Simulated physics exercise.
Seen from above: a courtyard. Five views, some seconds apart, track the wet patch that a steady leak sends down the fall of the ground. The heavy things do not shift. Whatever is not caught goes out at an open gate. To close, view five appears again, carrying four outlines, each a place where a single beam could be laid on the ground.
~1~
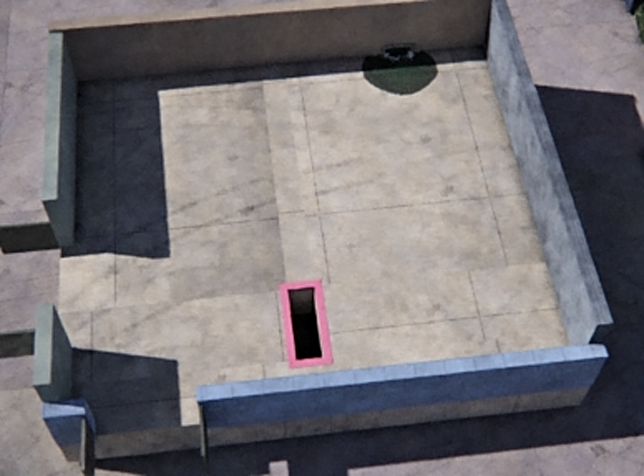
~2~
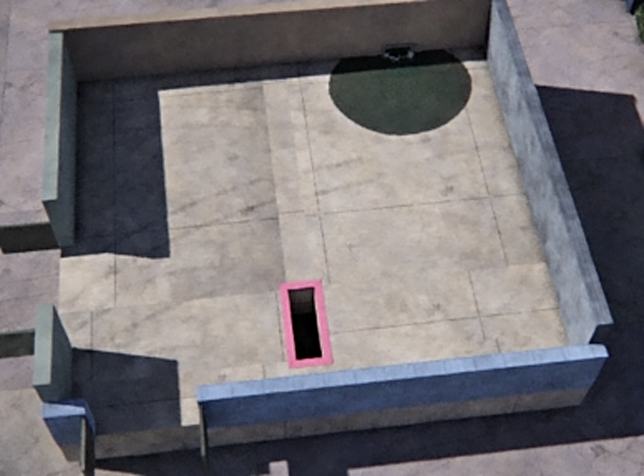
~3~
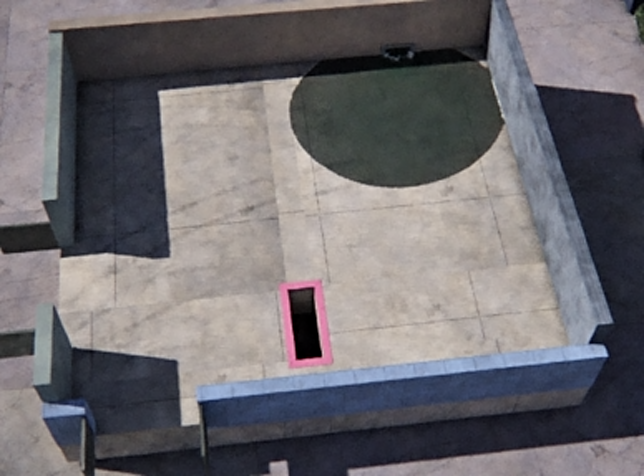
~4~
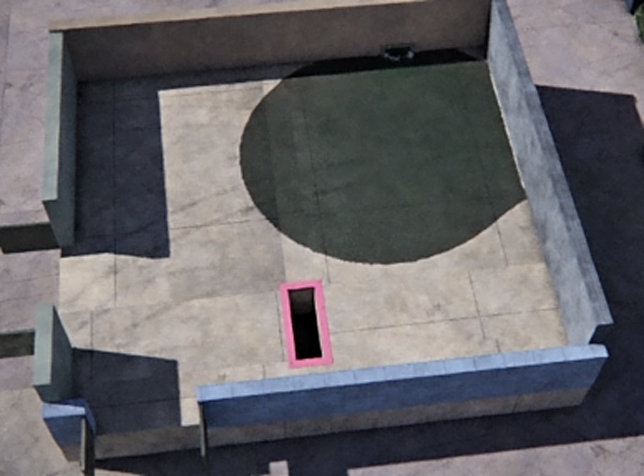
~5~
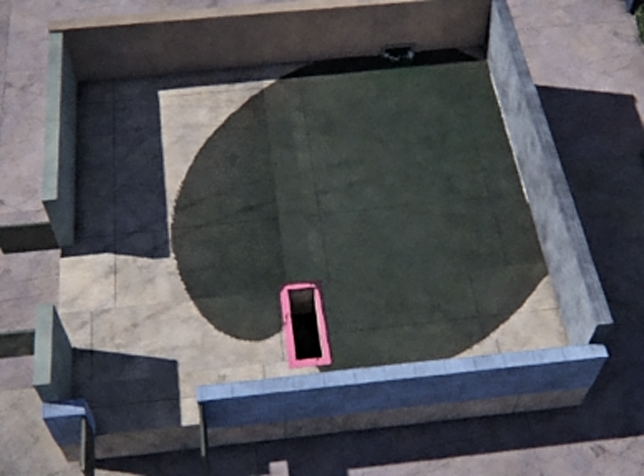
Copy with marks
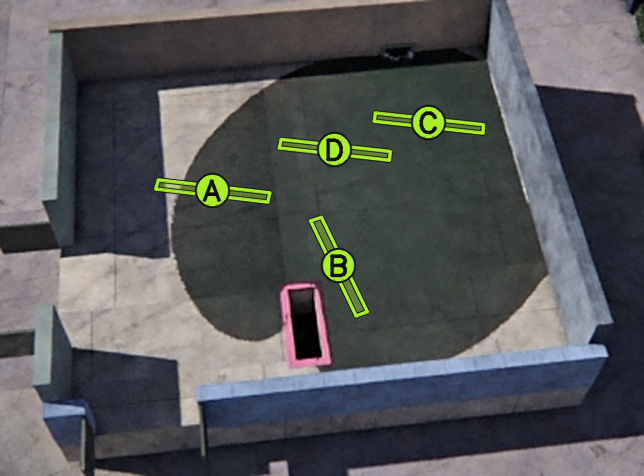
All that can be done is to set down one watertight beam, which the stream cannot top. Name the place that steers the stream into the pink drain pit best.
I would pick position A.
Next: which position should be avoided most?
C it is.
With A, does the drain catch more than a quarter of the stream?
Yes.
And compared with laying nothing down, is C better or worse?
It is worse.
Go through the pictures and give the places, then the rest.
Outfall at (398, 49); pink drain pit at (305, 323); open gate at (149, 415); open gate at (73, 295); 2 % of the ground under water, visible out to (401, 89); pink drain pit still dry, in the first frame.
In the second frame, 8 % of the ground under water, visible out to (390, 130); pink drain pit still dry.
In the third frame, 18 % of the ground under water, visible out to (395, 183); pink drain pit still dry.
In the fourth frame, 34 % of the ground under water, visible out to (337, 253); pink drain pit still dry.
In the fifth frame, 57 % of the ground under water, visible out to (236, 331); pink drain pit taking water.
In lime, A from (157, 184) to (268, 197); B from (315, 219) to (361, 313); C from (374, 117) to (483, 128); D from (280, 143) to (389, 155).
For position A, about 40 % of the stream goes into the pink drain pit, about 59 % out by the gates.
For position B, about 28 % of the stream goes into the pink drain pit, about 72 % out by the gates.
For position C, about 19 % of the stream goes into the pink drain pit, about 80 % out by the gates.
For position D, about 31 % of the stream goes into the pink drain pit, about 69 % out by the gates.
